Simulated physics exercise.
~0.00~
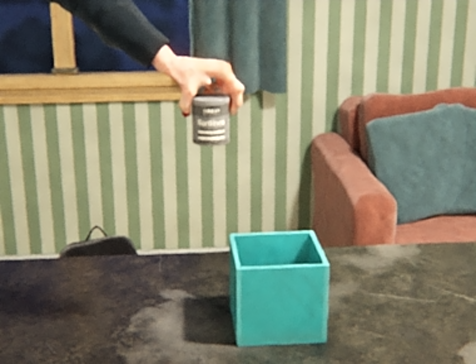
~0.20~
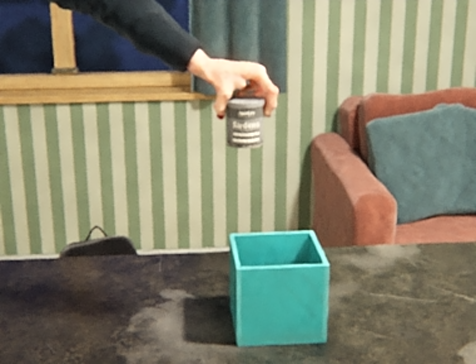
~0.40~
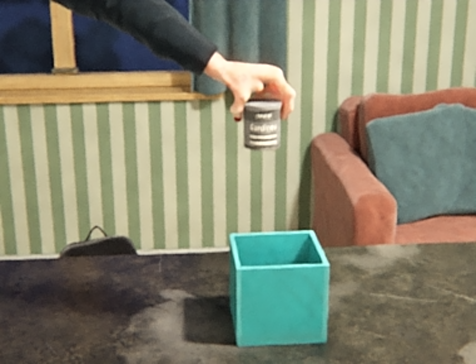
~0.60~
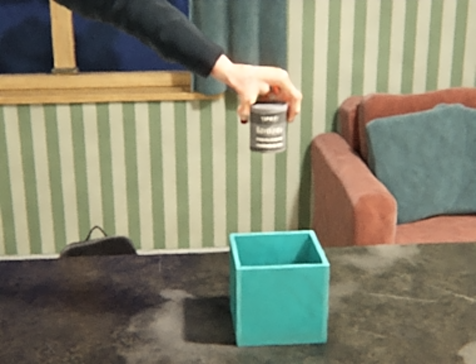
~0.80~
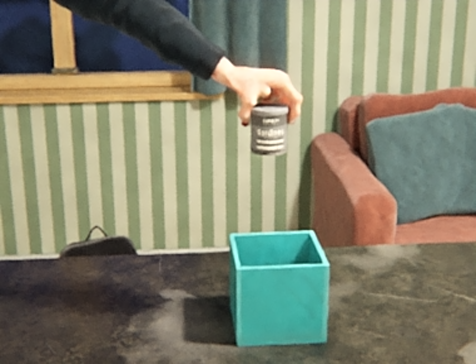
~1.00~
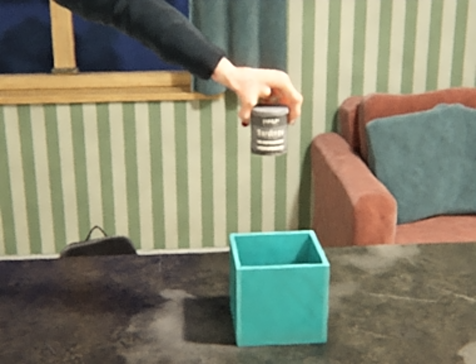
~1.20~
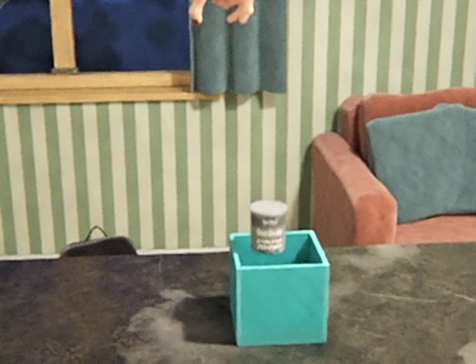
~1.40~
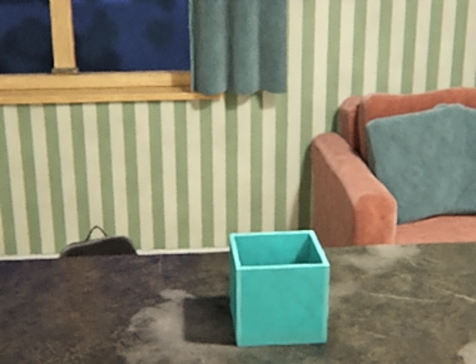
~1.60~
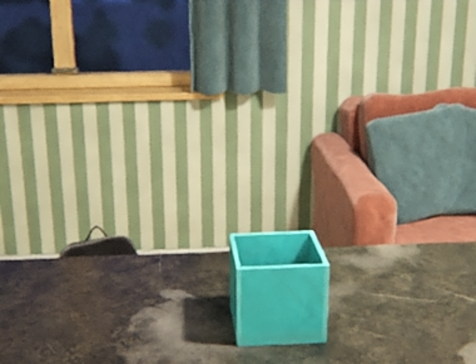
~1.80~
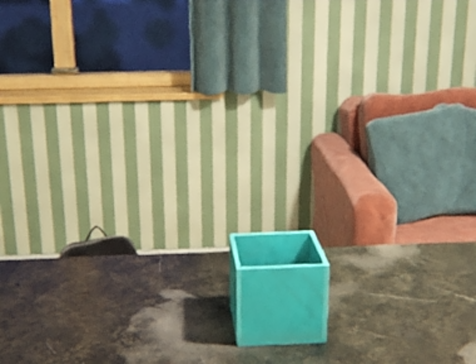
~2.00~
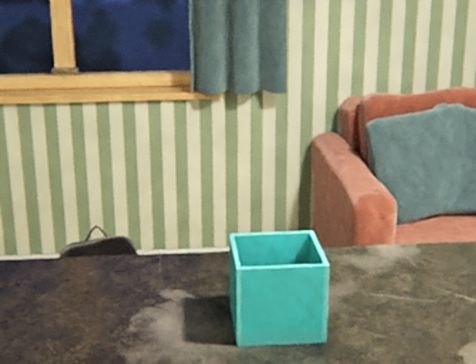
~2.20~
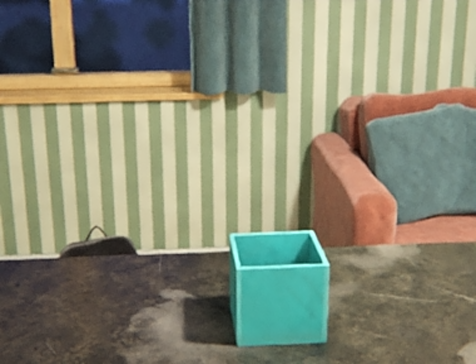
The video shows a hand holding a small grey tin high above an open turquoise box on a dark table, moving it right until it hovers over the opening. The hand lets go and withdraws, and the tin drops into the box, out of sight.
